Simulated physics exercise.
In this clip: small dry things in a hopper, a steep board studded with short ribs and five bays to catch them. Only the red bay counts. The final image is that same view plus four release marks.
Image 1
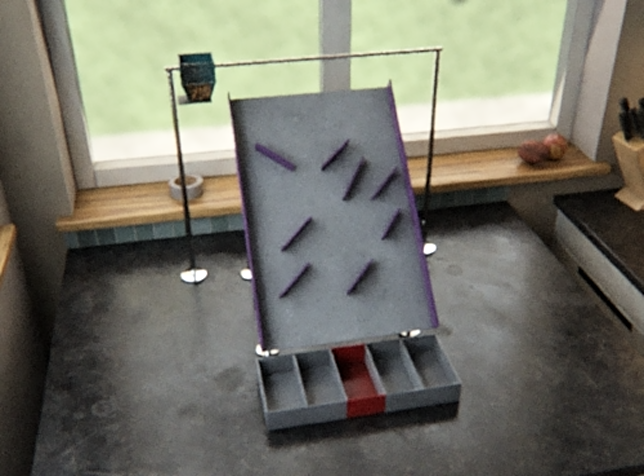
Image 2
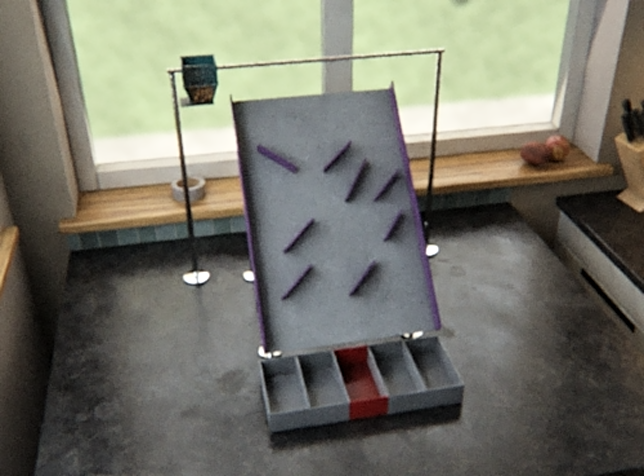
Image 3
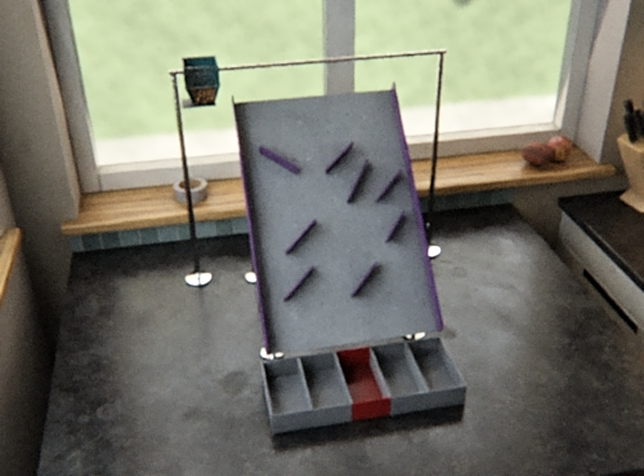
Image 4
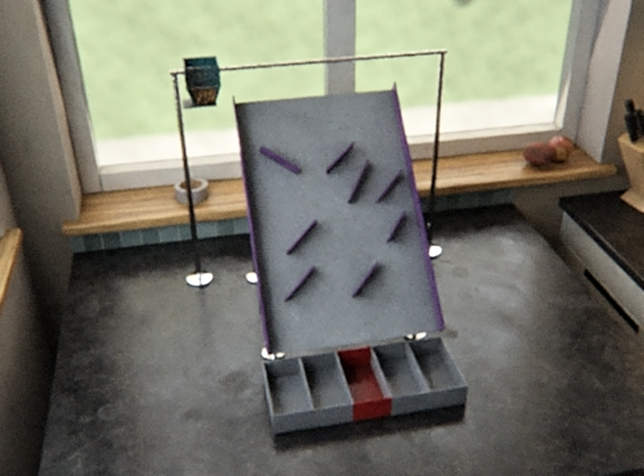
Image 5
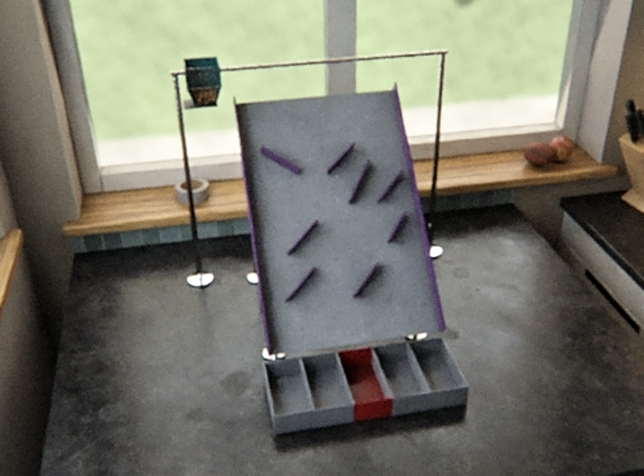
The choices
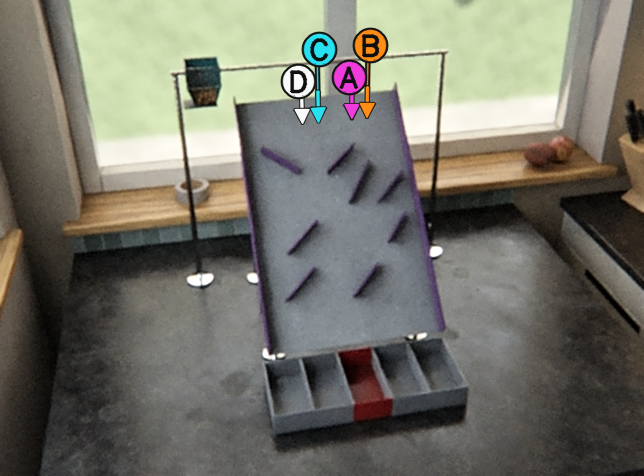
On a dark kitchen counter by a window, a small hopper hung at the upper left of a steep ribbed board above five bays, the middle one red, and nothing moved besides a slight shift in the view.
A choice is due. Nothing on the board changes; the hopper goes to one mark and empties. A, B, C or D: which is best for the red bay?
The best mark is D.
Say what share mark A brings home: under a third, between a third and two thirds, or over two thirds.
Mark A gives under a third.
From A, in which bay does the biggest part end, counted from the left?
The second from the left.
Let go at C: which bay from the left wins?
It is the first one.
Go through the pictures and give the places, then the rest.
The first picture shows hopper (199, 91), roasted chickpeas, door shut.
The second picture shows ribs (258, 145) to (297, 168), (326, 167) to (351, 141), (347, 198) to (366, 158).
The third picture shows ribs (379, 198) to (401, 170), (287, 251) to (316, 219), (389, 238) to (404, 210).
The fourth picture shows ribs (286, 299) to (314, 266), (355, 294) to (378, 262).
The fifth picture shows red bay (373, 408), number 3 of 5 from the left.
On the marked copy, mark A meets the board at (351, 113); mark B meets the board at (367, 112); mark C meets the board at (318, 117); mark D meets the board at (302, 118).
If A is chosen, about a tenth in the red bay, almost all in other bays.
If B is chosen, just a few in the red bay, almost all in other bays.
If C is chosen, roughly a quarter in the red bay, the larger part in other bays, just a few outside the box.
If D is chosen, roughly two thirds in the red bay, roughly a third in other bays, just a few outside the box.
